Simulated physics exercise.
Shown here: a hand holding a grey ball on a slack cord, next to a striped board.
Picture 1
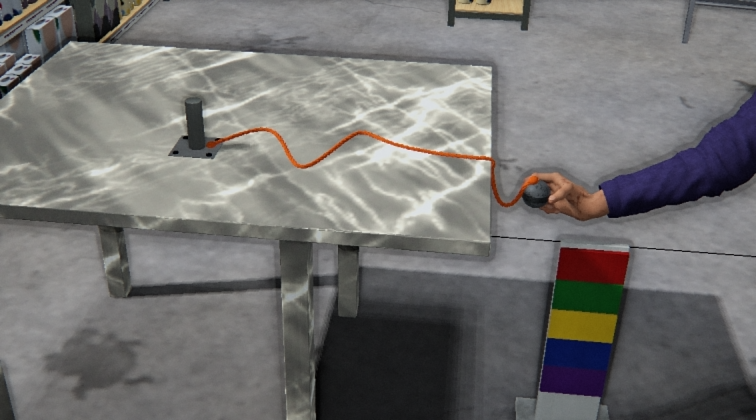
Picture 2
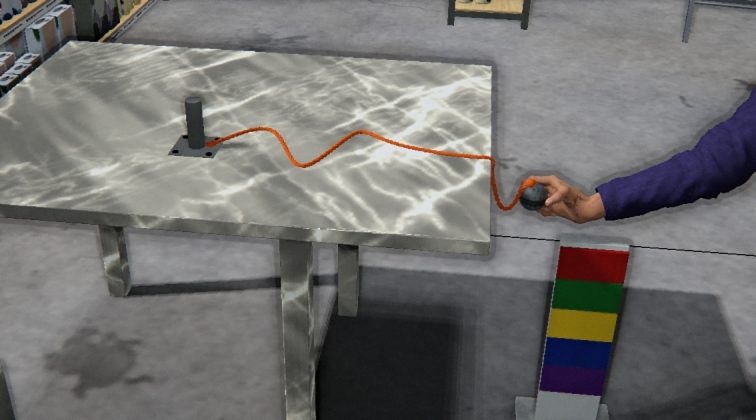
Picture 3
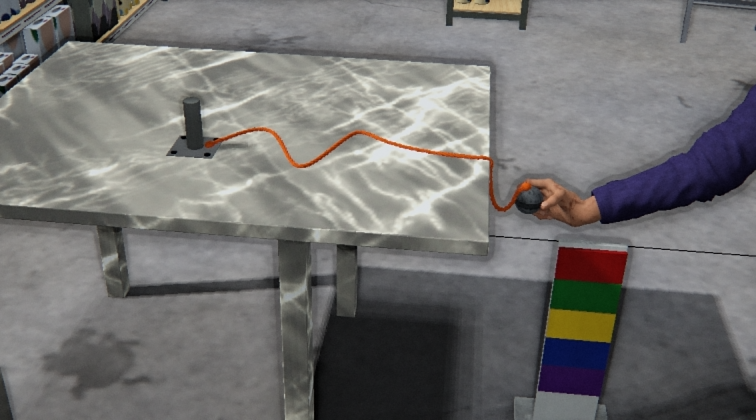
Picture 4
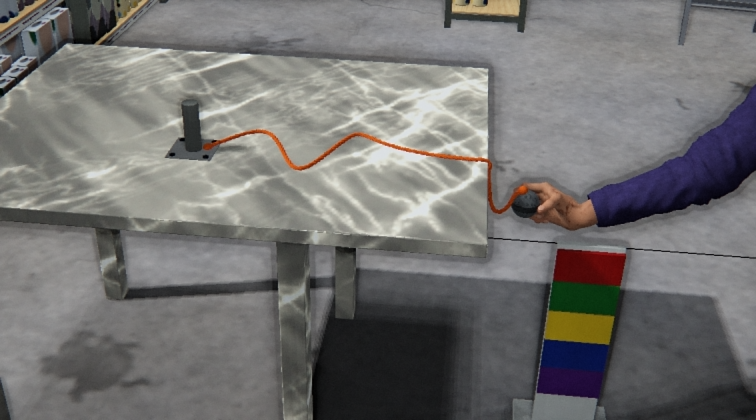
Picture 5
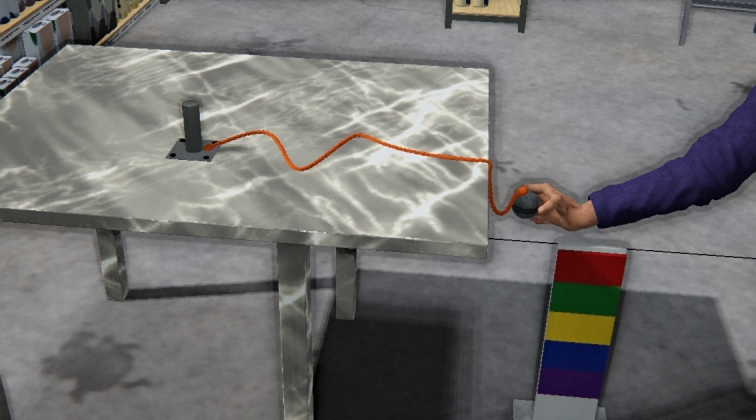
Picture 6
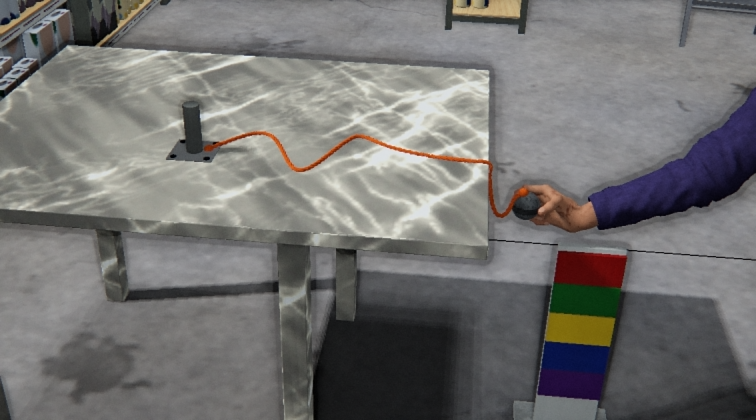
In a workshop-like room, a hand in a purple sleeve held a grey ball on a slack orange cord beside a marbled table, shifting it slightly left and down before keeping it nearly still.
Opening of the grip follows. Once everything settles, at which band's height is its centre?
Its centre settles level with the blue band.
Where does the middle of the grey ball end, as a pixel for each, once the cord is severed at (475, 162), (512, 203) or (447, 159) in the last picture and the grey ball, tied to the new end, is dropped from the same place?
About (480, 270), (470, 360) and (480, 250).
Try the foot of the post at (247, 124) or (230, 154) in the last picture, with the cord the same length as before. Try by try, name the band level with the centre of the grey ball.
For the first spot, purple; for the second, purple.
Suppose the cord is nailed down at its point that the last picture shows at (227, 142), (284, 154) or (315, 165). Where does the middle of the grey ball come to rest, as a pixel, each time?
Result per try (px, approx.): (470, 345); (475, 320); (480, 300).
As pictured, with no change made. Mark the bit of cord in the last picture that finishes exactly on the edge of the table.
In the last picture it is at roughly (377, 142).
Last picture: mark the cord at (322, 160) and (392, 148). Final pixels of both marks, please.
First: (404, 157). Second: (488, 185).
Soon after, ball near (509, 316); level with yellow.
After that, ball near (457, 350); level with blue.
And then, ball near (478, 356); level with blue.
In the end, ball near (470, 357); level with blue. Its middle rests at the blue band.
